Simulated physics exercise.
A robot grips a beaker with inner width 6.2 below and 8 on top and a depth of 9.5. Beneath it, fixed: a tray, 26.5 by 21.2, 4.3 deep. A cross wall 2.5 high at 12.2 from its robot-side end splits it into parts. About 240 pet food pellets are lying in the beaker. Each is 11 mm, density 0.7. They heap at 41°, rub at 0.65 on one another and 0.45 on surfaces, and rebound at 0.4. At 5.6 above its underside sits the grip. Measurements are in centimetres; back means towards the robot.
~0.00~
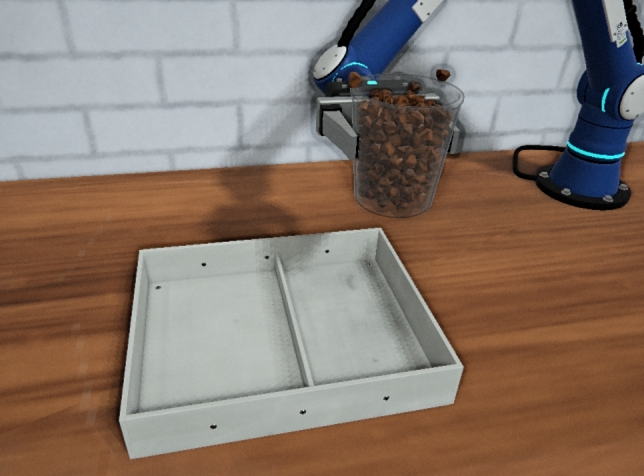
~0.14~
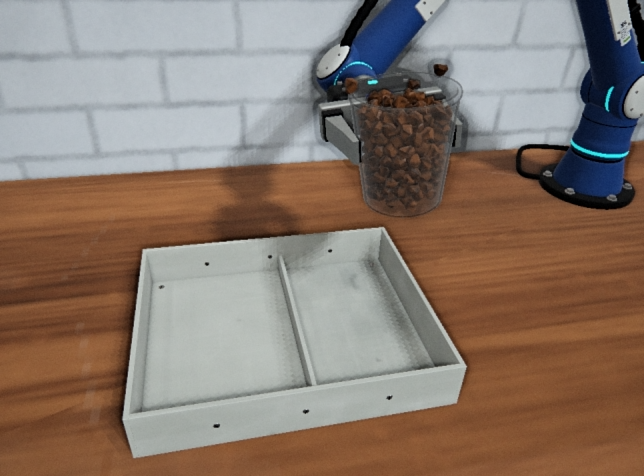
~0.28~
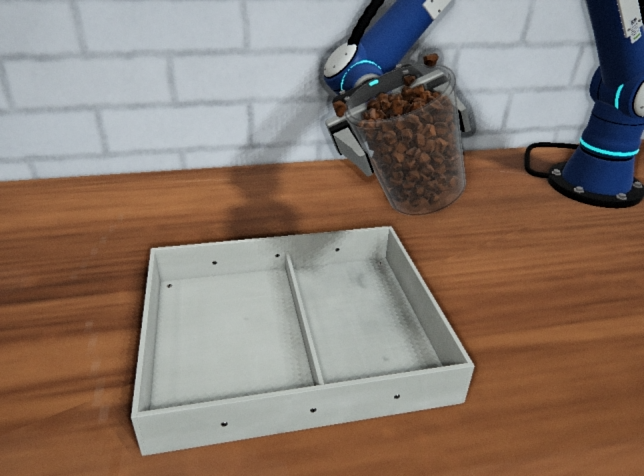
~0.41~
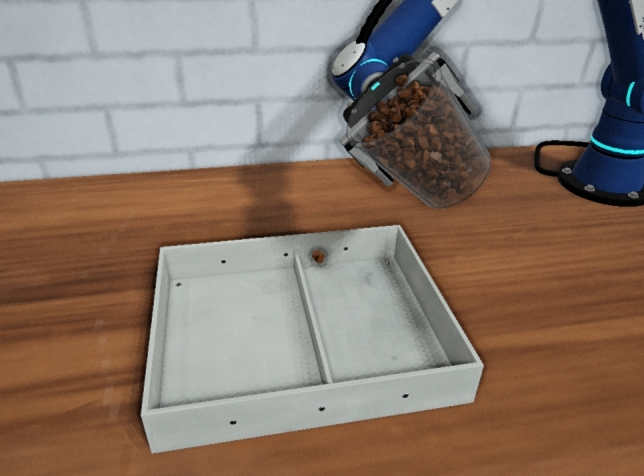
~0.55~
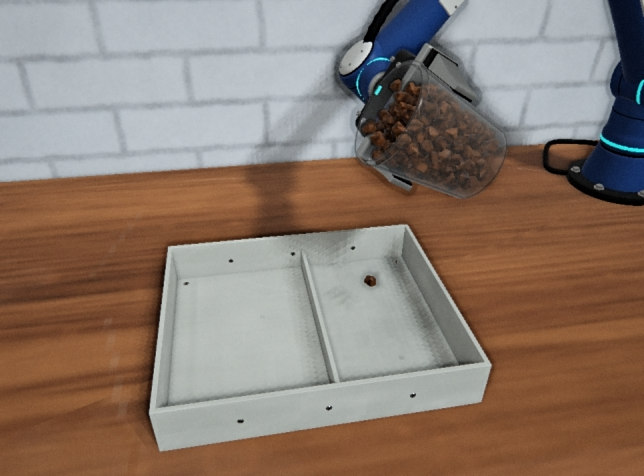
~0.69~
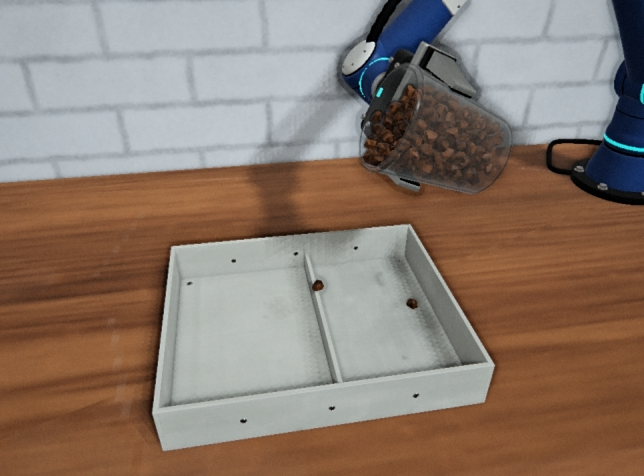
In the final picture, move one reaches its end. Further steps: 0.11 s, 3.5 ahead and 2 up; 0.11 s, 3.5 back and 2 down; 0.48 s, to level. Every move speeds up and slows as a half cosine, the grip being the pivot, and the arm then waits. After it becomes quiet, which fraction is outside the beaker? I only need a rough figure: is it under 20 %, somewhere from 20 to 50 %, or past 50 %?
Roughly, it is somewhere from 20 to 50 %.
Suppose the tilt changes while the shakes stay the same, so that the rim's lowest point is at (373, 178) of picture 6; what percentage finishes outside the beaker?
Result: Approximately 75 %.
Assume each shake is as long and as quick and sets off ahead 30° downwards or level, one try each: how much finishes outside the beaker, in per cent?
15 and 25 %.
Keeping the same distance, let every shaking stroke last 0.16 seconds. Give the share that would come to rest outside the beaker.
I'd expect some 15 per cent.
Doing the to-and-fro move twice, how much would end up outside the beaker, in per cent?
That would give close to 55 percent.
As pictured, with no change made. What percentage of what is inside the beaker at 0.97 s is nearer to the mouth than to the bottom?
Mouth half: Close to 60 per cent.
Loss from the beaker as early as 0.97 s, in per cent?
By then near 40 % is out.
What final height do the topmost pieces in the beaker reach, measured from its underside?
Around 8.0 cm above the underside.
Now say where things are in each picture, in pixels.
The first picture shows beaker middle at (399, 149), level; upper third of the load around (403, 117), from x 355 to 445, top at y 75; 243 in the beaker.
The second picture shows beaker middle at (403, 148), tilted 6° forward; upper third of the load around (406, 116), from x 350 to 445, top at y 70.
The third picture shows beaker middle at (414, 146), tilted 23° forward; upper third of the load around (415, 115), from x 340 to 455, top at y 60; 242 in the beaker, 1 in flight or on a rim.
The fourth picture shows beaker middle at (425, 143), tilted 43° forward; upper third of the load around (422, 115), from x 320 to 475, top at y 80; 242 in the beaker, 1 in the robot-side part.
The fifth picture shows beaker middle at (435, 139), tilted 60° forward; upper third of the load around (426, 117), from x 370 to 495, top at y 85; 242 in the beaker, 1 in the robot-side part.
The sixth picture shows beaker middle at (439, 138), tilted 66° forward; upper third of the load around (435, 117), from x 315 to 500, top at y 90; 241 in the beaker, 1 in the robot-side part, 1 in the far-side part.
By 0.97 s, tilted 63° forward, highest piece 22 above the table; 146 in the beaker, 8 in the far-side part, 1 in the robot-side part, 88 in flight or on a rim.
By 1.25 s, tilted 13° forward, highest piece 24 above the table; 142 in the beaker, 81 in the far-side part, 20 in the robot-side part.
By 1.59 s, level, highest piece 23 above the table; 142 in the beaker, 81 in the far-side part, 20 in the robot-side part.
By 2.64 s, level, highest piece 23 above the table; 142 in the beaker, 81 in the far-side part, 20 in the robot-side part.
Final count, 142 in the beaker, 81 in the far-side part, 20 in the robot-side part. That is 42 % outside the beaker.
